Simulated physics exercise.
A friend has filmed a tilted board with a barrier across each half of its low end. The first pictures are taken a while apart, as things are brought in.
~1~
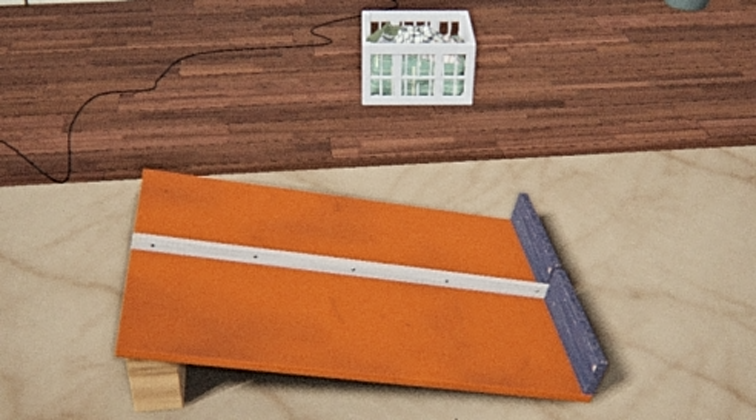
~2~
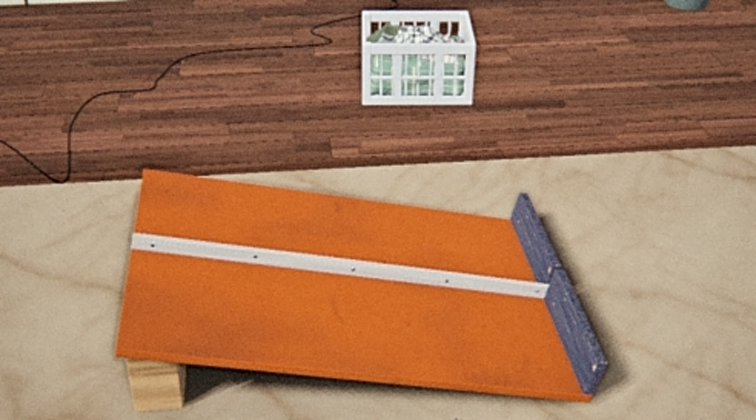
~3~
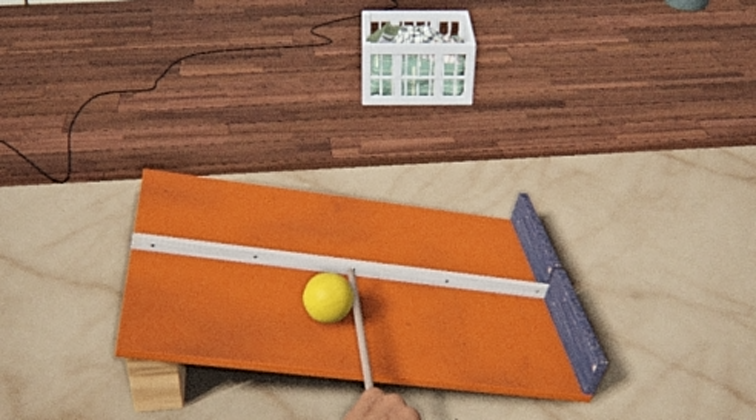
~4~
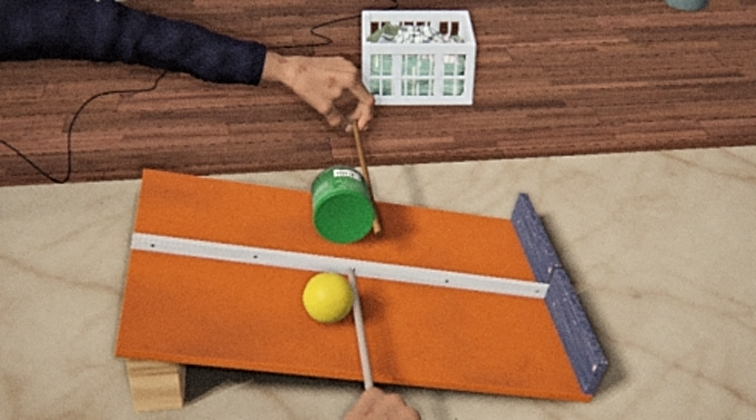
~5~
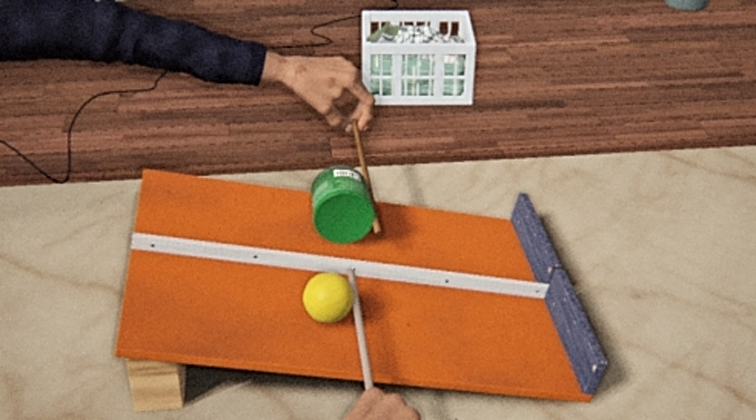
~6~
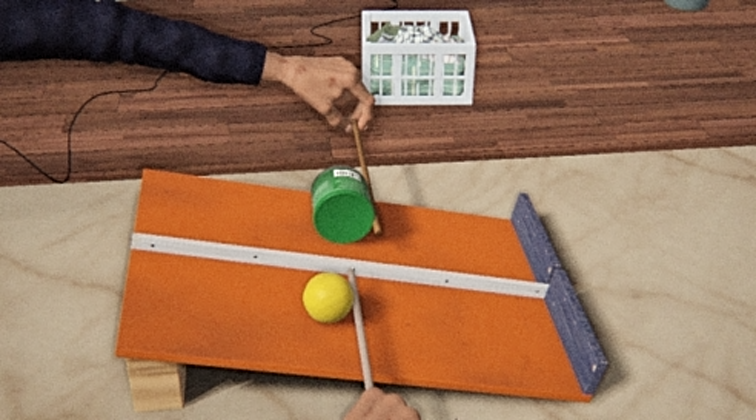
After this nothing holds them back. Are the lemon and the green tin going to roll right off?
As it turns out, the lemon is held by the strip and the green tin is held by the strip.
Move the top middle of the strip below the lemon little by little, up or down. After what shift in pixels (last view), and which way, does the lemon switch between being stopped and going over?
A shift of 24 pixels, going down.
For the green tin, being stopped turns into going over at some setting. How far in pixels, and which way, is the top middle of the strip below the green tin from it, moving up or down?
Roughly 16 pixels down.
Then, 0.42 s later than the last frame, lemon rolling on the board near (411, 308); green tin rolling on the board near (410, 214).
When it is over, the lemon stops on the board, near (548, 324); the green tin stops on the board, near (506, 228).
